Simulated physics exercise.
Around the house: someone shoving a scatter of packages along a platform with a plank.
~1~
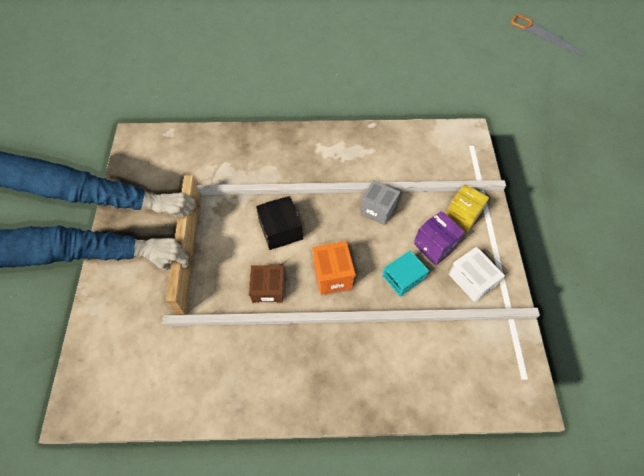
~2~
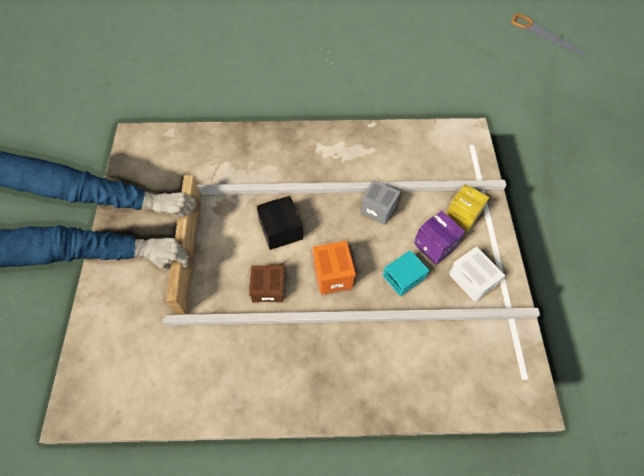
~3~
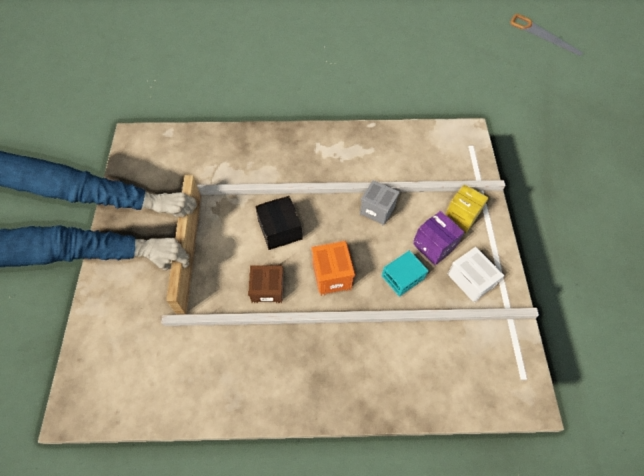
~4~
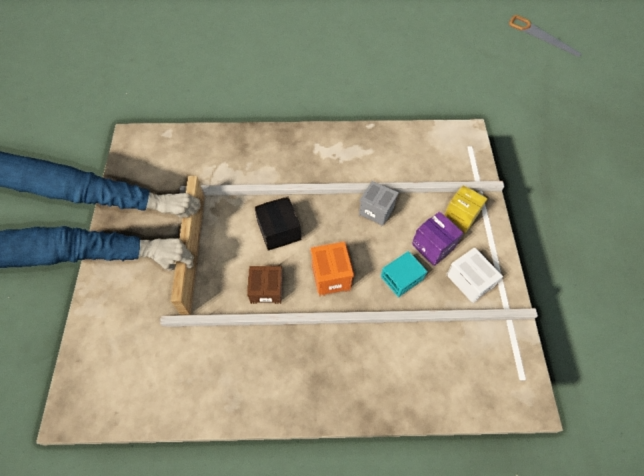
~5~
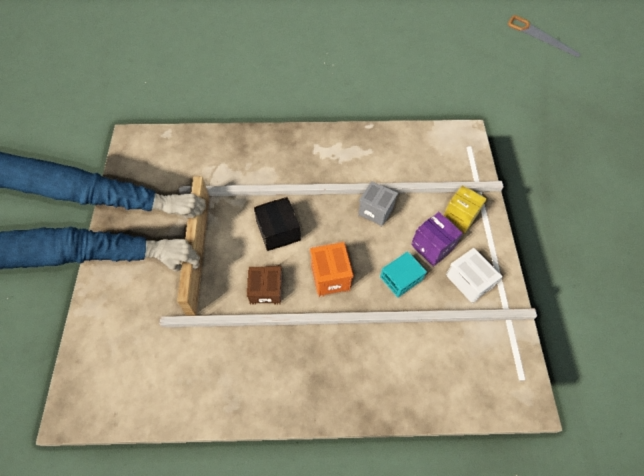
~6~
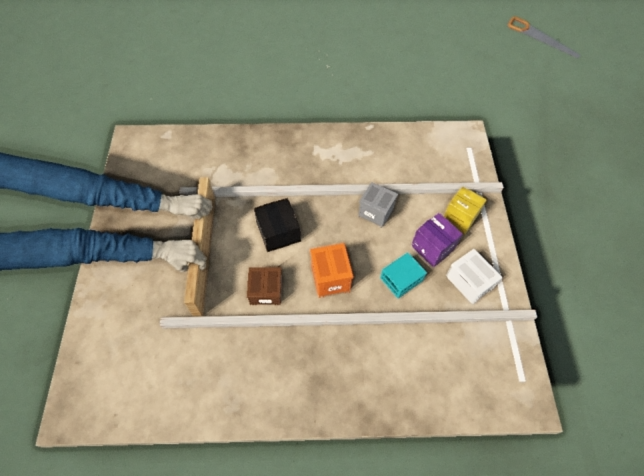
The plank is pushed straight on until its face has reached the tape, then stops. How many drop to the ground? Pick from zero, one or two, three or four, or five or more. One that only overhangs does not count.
The number that fall off is five or more.
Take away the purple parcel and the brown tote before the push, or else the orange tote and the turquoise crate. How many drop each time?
First 3, then 3.
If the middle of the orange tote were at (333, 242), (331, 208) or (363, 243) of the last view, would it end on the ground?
The orange tote comes down; comes down; comes down.
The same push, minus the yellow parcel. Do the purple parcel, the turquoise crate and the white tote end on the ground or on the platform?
The purple parcel drops off; the turquoise crate falls; the white tote falls.
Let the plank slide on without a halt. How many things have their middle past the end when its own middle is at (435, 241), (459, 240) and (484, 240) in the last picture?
Past the end: 1, 2 and 5.
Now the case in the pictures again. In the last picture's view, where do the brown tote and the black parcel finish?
The brown tote at (519, 281), the black parcel at (510, 226).
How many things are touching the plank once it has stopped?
That makes 3.
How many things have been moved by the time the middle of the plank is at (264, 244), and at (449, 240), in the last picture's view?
By then 2, and 8.
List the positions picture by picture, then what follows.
The first frame shows yellow parcel (466, 209); white tote (475, 275); purple parcel (438, 238); plank (185, 243); tape (495, 247).
The second frame shows white tote (475, 275); brown tote (268, 284).
The third frame shows purple parcel (438, 238); black parcel (279, 223).
The fourth frame shows yellow parcel (464, 210); grey tote (378, 204).
The fifth frame shows white tote (473, 276); plank (195, 244).
The sixth frame shows yellow parcel (463, 211); white tote (473, 277); purple parcel (436, 240); plank (201, 245); tape (492, 249).
Soon after, none off yet; yellow parcel at rest near (463, 211); white tote at rest near (473, 277); purple parcel at rest near (436, 240).
After that, none off yet; yellow parcel at rest near (463, 211); white tote displaced a little near (487, 274); purple parcel displaced a little near (441, 237).
And then, one off so far; yellow parcel displaced about its own width near (484, 206); white tote on its way down near (537, 308); purple parcel displaced well along near (493, 237).
In the end, the number that fall off is five or more; gone, orange tote, turquoise crate, purple parcel, white tote and yellow parcel.
